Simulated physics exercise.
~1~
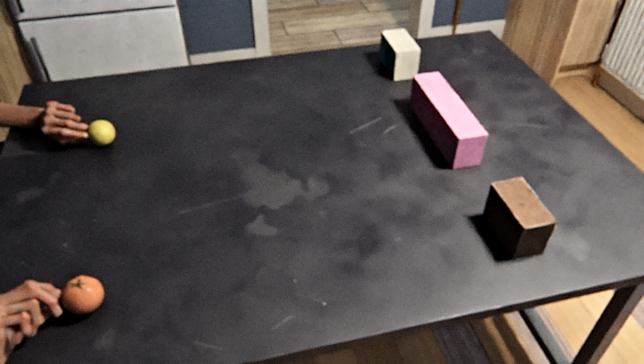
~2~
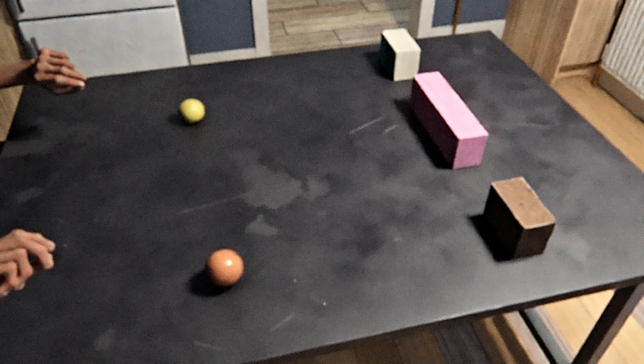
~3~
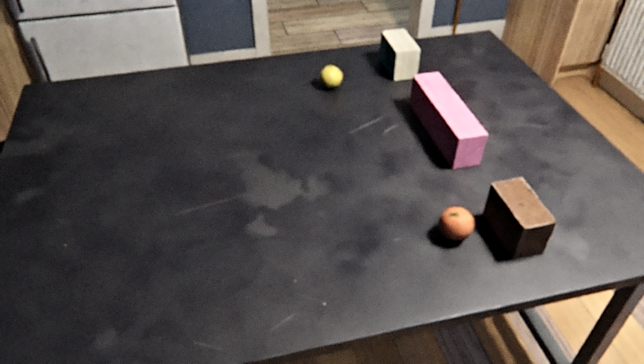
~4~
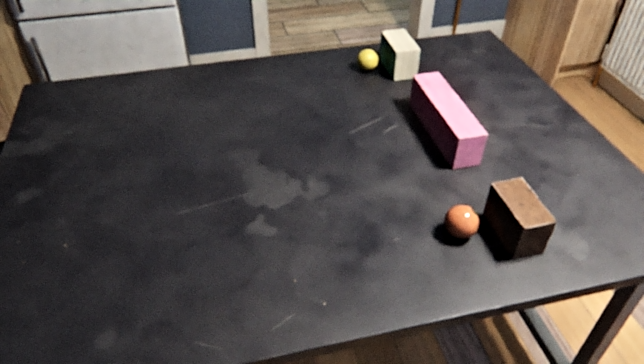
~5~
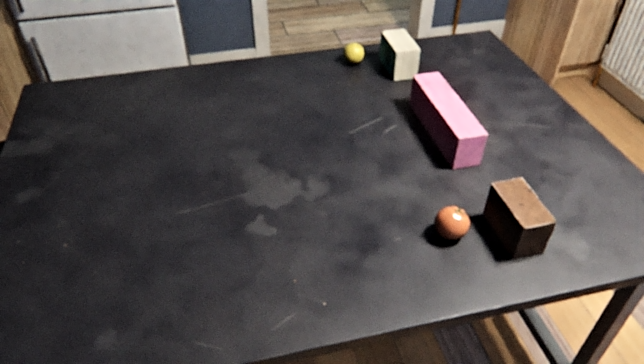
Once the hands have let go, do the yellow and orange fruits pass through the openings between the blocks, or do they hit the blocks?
Both hit blocks and bounce back a little to the left, the yellow fruit off the pale block and the orange one off the brown block.
